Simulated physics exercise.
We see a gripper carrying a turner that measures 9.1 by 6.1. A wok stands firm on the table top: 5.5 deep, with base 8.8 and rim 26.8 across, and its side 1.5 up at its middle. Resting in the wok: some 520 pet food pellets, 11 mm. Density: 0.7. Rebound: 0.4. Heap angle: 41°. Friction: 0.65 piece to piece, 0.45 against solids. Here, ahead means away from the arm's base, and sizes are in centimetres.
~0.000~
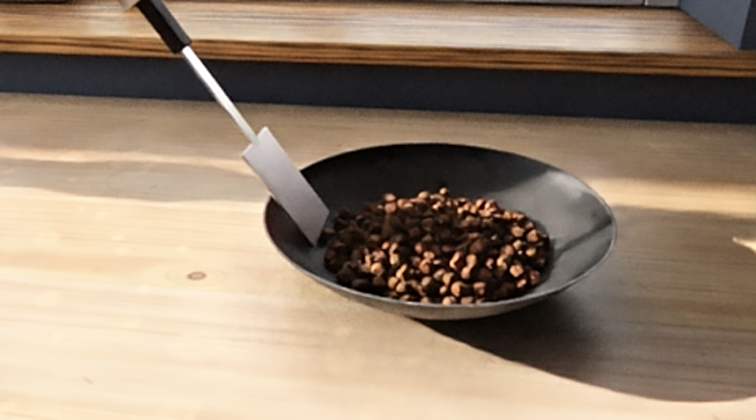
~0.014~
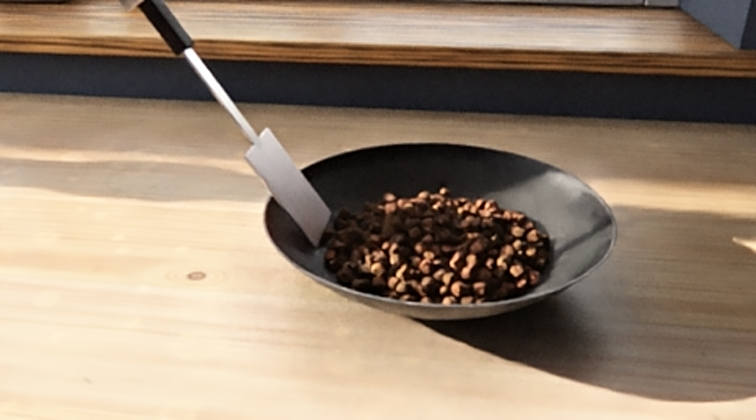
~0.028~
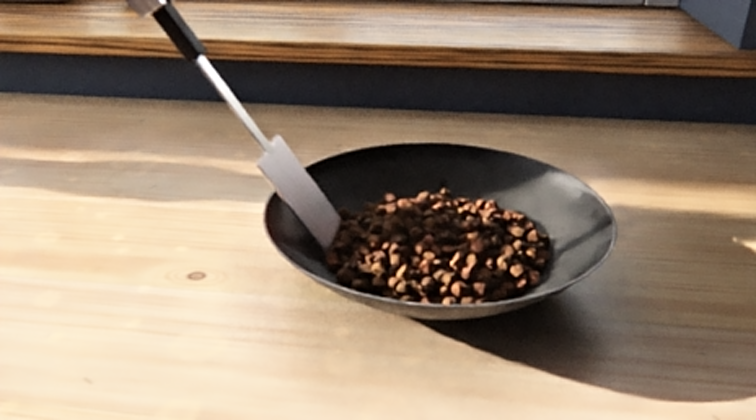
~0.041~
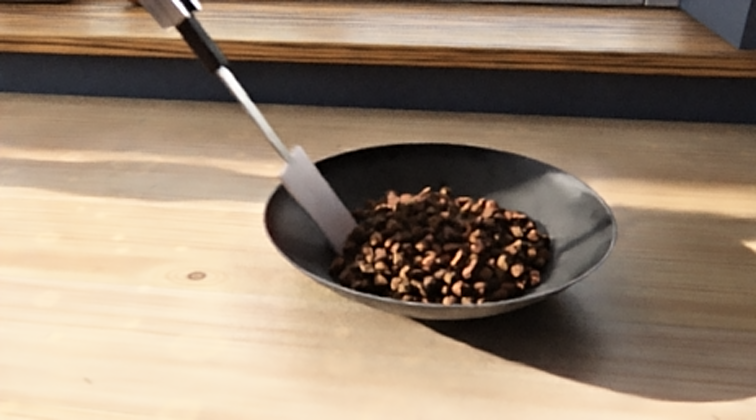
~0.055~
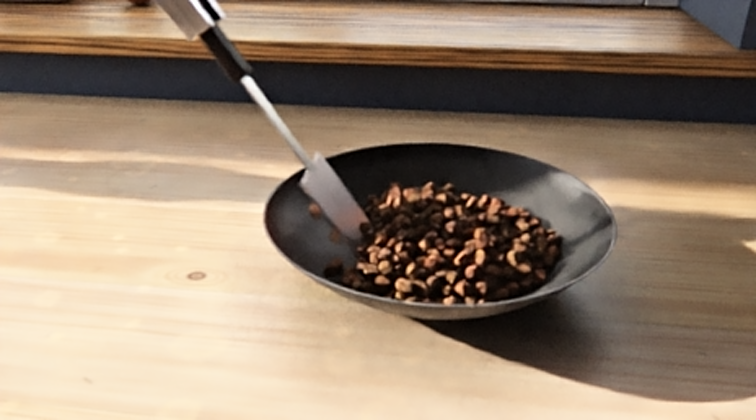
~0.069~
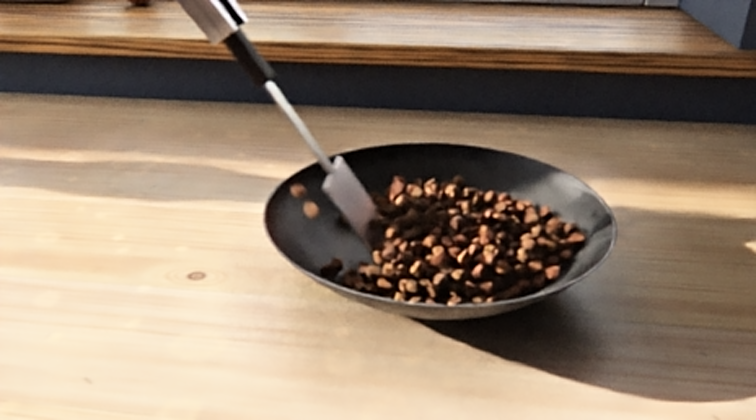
On a wooden table top, a gripper's turner pushes brown pellets rightward in a wok.
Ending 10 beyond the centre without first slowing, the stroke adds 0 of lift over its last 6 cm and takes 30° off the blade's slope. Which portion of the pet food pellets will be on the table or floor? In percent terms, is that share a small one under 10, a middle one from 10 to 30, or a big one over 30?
A big one.
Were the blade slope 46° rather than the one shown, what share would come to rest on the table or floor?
I'd expect near 30 percent then.
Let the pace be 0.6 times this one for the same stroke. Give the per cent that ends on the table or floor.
Roughly 25 percent ends on the table or floor.
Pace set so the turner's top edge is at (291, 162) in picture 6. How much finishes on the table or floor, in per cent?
About 20 percent.
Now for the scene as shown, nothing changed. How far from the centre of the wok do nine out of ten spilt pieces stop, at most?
That distance is around 40 cm.
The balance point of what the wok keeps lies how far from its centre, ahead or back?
Ahead, by about 3.5 cm.
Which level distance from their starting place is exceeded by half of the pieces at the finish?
Around 9 cm, measured level.
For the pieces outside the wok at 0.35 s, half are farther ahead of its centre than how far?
I'd put it at some 22 centimetres.
After 0.10 s, sloping 56°, highest piece 10 above the table; 517 in the wok, 3 on the blade or in flight.
After 0.14 s, sloping 49°, highest piece 14 above the table; 511 in the wok, 9 on the blade or in flight.
After 0.35 s, sloping 26°, highest piece 12 above the table; 315 in the wok, 132 on the table or floor, 73 on the blade or in flight.
After 1.40 s, sloping 26°, highest piece 6 above the table; 314 in the wok, 206 on the table or floor.
In the end, 314 in the wok, 206 on the table or floor. That is 40 % on the table or floor.
